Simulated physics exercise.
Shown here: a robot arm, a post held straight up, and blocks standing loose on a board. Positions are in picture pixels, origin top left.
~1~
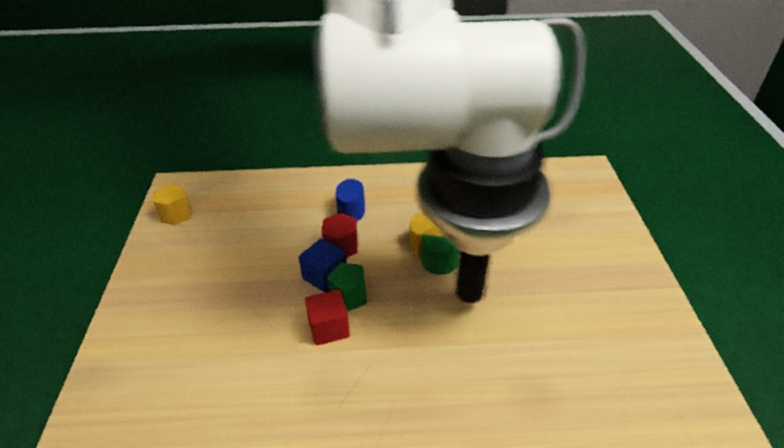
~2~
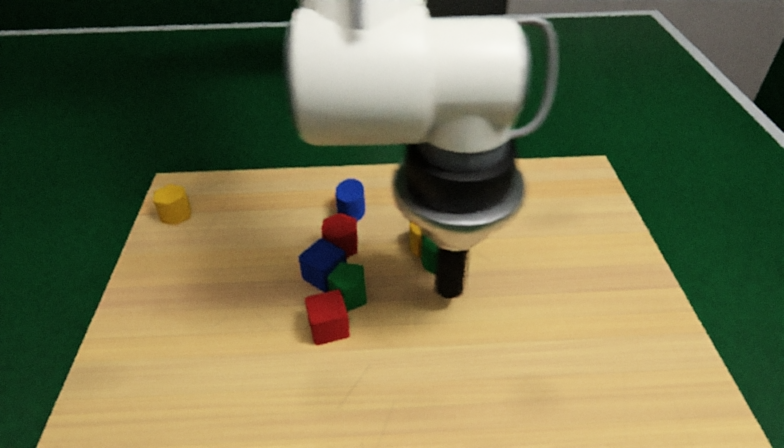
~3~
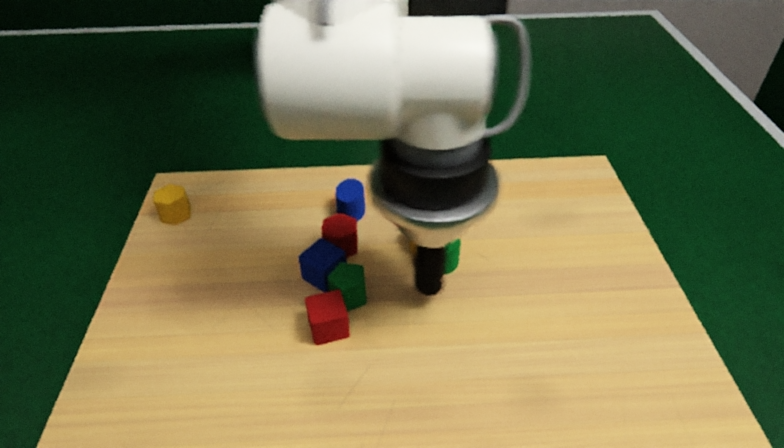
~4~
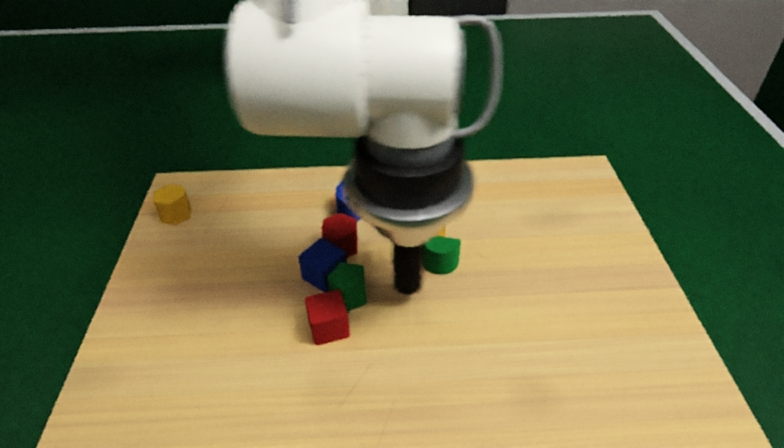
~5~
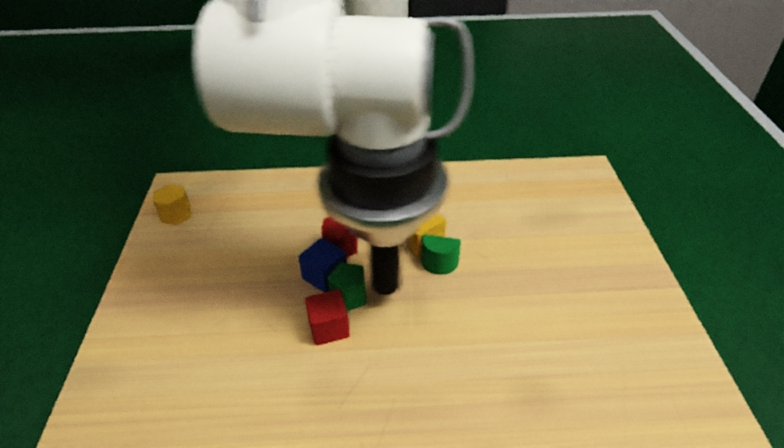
Robot arm sliding an upright black post steadily leftward across a wooden board, past motionless coloured blocks, nearing a loose cluster.
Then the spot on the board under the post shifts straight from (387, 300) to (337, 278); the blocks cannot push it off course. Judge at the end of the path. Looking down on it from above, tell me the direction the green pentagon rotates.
It goes round opposite to clock hands.
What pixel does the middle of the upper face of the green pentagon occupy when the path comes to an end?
The middle of its top is at (310, 273).
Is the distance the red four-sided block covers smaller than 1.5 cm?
Yes
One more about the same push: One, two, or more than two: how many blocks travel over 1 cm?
By the end of the path, two blocks have moved more than about a centimetre.
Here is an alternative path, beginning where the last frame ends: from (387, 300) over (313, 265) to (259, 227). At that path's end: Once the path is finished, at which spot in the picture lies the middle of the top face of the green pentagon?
The green pentagon ends near (311, 273).
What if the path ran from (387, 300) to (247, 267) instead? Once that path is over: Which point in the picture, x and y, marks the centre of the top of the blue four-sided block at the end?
Put as a pixel place, it's (281, 231).
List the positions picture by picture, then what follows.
The first frame shows post tip (470, 292); block tops, blue four-sided block (322, 254); red four-sided block (326, 306); red hexagon (339, 225); green pentagon (348, 275).
The second frame shows post (450, 288); blocks unchanged.
The third frame shows post (429, 285); blocks unchanged.
The fourth frame shows post (408, 284); blocks unchanged.
The fifth frame shows post (386, 284); blue four-sided block (322, 254); red four-sided block (326, 306); red hexagon (339, 225); green pentagon (348, 275).
The first path, step by step. Halfway along, post (360, 273); blue four-sided block (310, 251), turned 25° clockwise; red four-sided block (321, 306), turned 15° anticlockwise; green pentagon (328, 272), turned 20° anticlockwise.
At the end, post (335, 263); blue four-sided block (300, 248), turned 25° clockwise; red four-sided block (320, 306), turned 20° anticlockwise; red hexagon in place; green pentagon (310, 273), turned 50° anticlockwise.
